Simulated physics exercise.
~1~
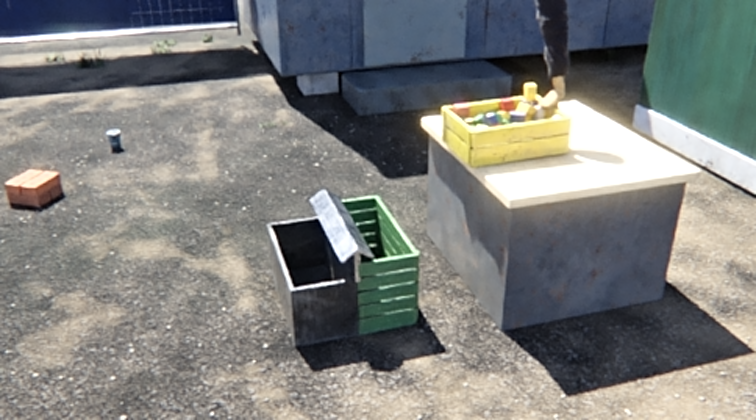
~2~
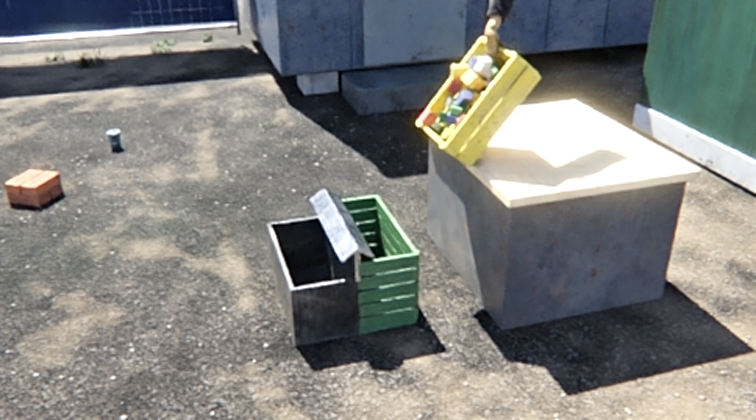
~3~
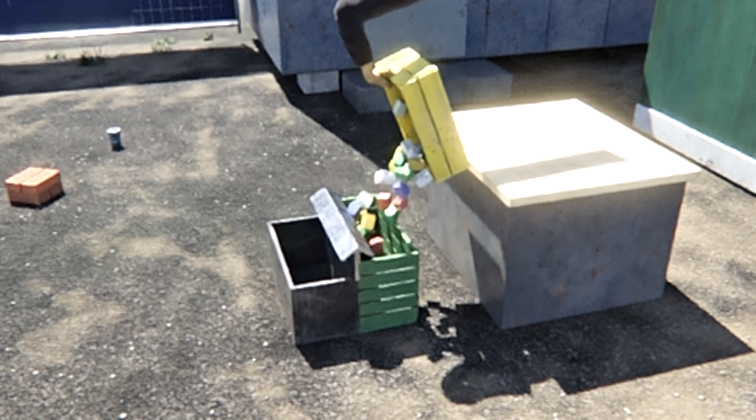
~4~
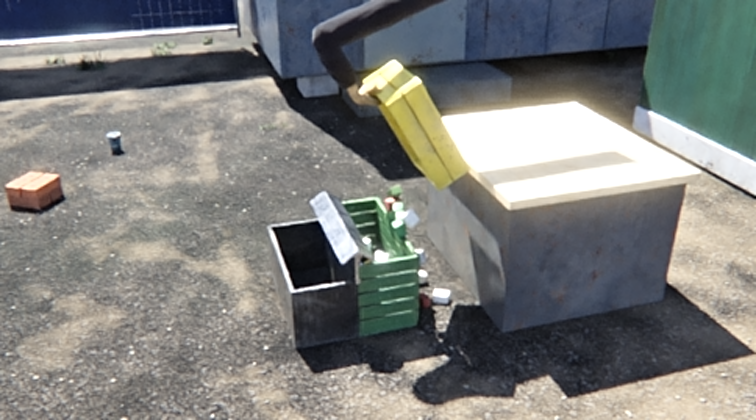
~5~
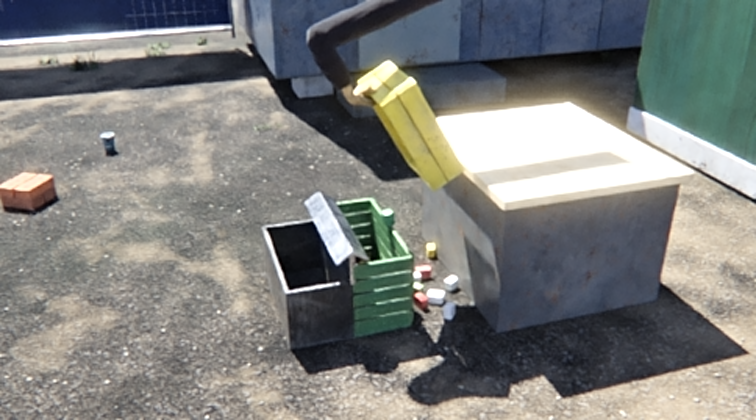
In the video, a hand tips a yellow crate of small colourful pieces off the left side of a bench, pouring them toward a green bin beside a black trough. Most drop into the bin, while several end up on the ground between it and the bench.
